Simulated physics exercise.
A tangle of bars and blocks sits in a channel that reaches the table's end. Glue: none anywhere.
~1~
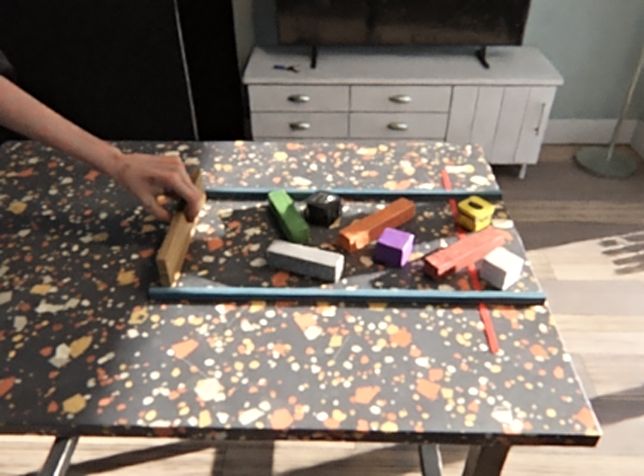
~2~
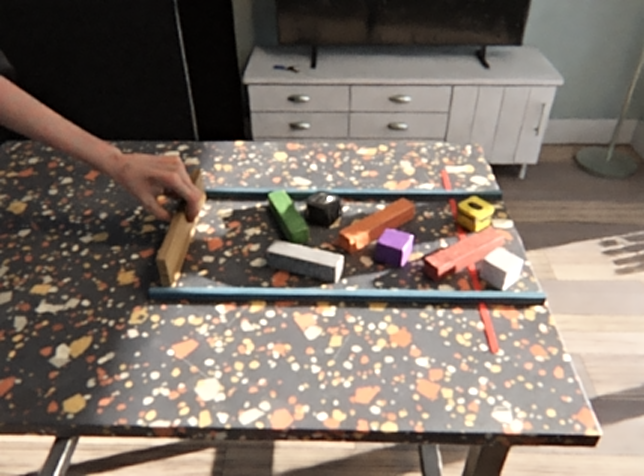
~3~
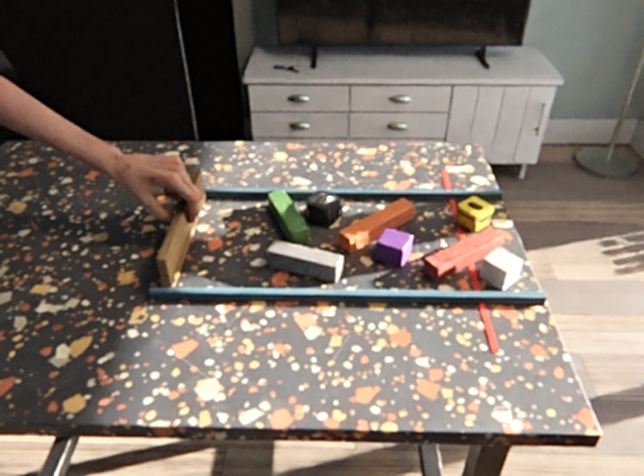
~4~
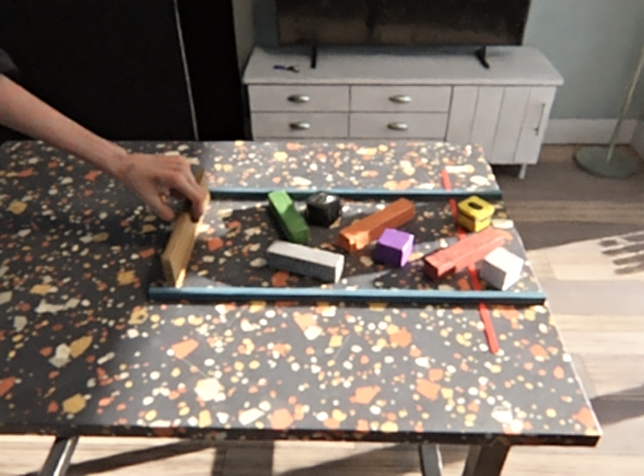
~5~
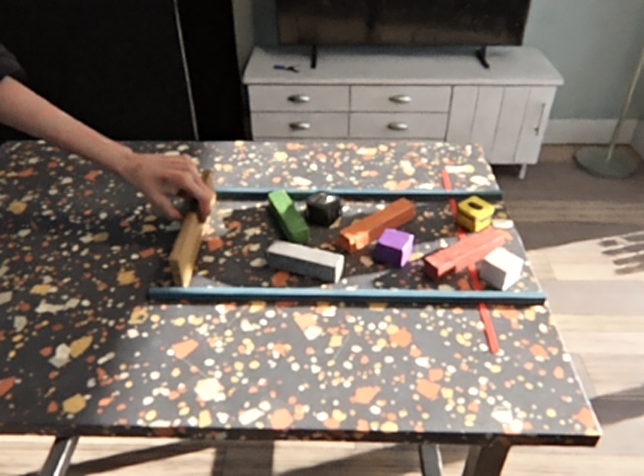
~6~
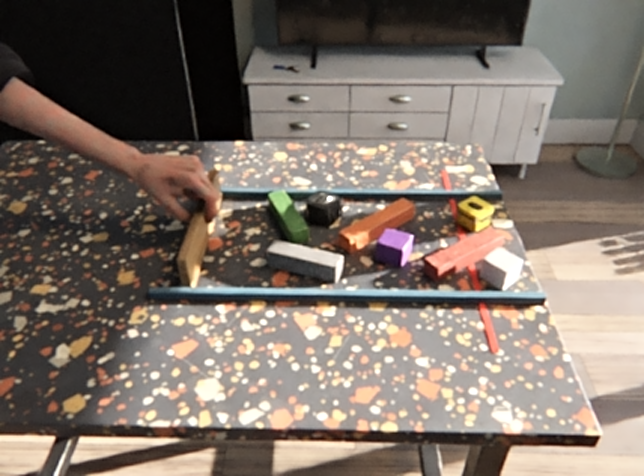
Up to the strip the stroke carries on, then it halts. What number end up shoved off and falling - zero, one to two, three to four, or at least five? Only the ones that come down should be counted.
The count is three to four.
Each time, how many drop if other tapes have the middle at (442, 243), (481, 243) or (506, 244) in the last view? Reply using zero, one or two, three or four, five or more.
Tape by tape, the falls would be no fall at all, then three to four, then at least five.
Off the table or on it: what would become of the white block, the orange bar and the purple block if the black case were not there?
The white block: Drops. The orange bar: Remains. The purple block: Remains.
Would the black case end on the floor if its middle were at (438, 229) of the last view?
In the end it hangs on.
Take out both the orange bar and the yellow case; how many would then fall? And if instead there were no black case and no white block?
Taking the two tries in turn, it comes to 2 and 1.
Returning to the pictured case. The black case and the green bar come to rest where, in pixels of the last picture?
Roughly at (488, 203) and at (469, 218), in that order.
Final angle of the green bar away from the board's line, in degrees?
It sits some 0° out of line.
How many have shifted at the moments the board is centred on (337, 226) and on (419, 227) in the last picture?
Counts: 4 and 8.
A little later, none off yet; white block at rest near (501, 269); yellow case at rest near (474, 215); red bar at rest near (465, 253).
When it is over, the number that fall off is three or four; down, red bar, yellow case and white block.
